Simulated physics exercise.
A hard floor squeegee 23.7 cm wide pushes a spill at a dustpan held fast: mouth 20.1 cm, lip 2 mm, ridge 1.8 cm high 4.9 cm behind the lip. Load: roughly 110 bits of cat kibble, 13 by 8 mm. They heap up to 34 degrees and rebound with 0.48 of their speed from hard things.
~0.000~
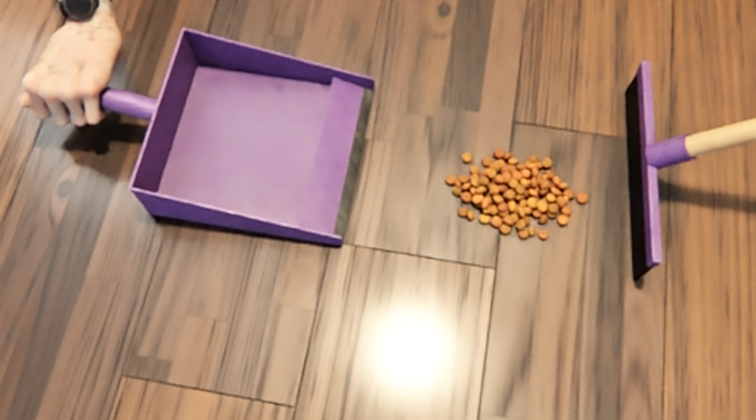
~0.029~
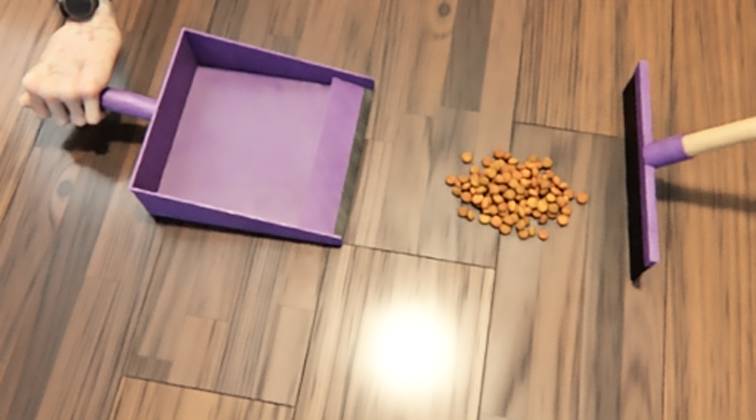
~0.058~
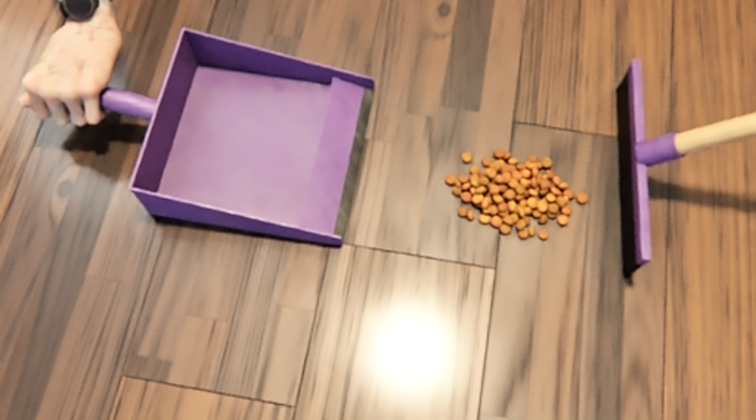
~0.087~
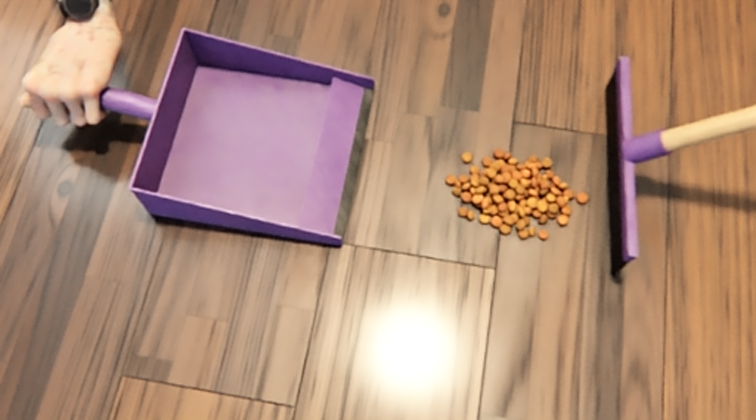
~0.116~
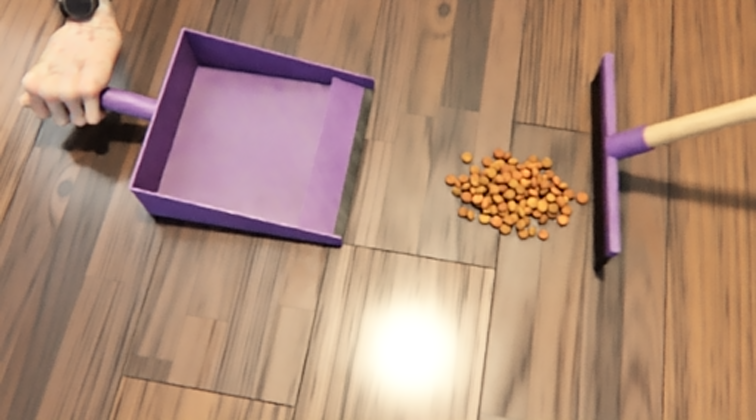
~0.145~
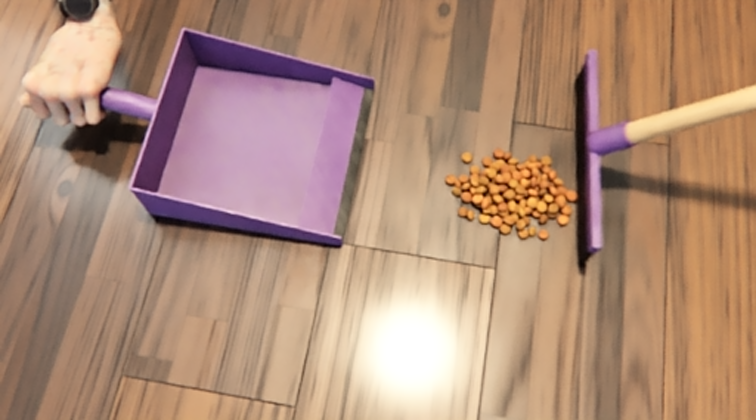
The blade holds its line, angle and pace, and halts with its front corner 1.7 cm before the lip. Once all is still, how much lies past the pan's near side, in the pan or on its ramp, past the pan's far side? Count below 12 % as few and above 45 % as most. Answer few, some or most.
Near side: Few, pan: Some, far side: Few.
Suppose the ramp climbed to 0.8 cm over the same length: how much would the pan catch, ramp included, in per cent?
It would be near 35 per cent.
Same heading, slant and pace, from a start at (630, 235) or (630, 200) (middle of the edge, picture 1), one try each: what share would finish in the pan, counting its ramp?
Some 40 and 35 per cent.
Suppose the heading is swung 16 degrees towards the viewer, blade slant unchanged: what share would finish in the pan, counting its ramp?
In that case some 35 per cent.
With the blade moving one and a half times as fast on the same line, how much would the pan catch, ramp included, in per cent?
Then about 45 per cent.
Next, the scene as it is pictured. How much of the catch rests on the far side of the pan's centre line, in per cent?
About 50 per cent.
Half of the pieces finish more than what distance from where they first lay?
Some 18 cm.
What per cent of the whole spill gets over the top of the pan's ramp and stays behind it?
About 0 per cent.
Then, at 0.33 s, middle of the blade 13 cm from the lip; 0 % over the lip, far side 0 %, near side 0 %.
Then, at 0.45 s, middle of the blade 6 cm from the lip; 0 % over the lip, far side 0 %, near side 5 %.
After 0.70 s, middle of the blade 3 cm from the lip; 25 % over the lip, far side 5 %, near side 5 %.
At rest (1.0 s), near side 5 %, pan 25 %, far side 5 %, in front of the lip or behind the blade 65 %.
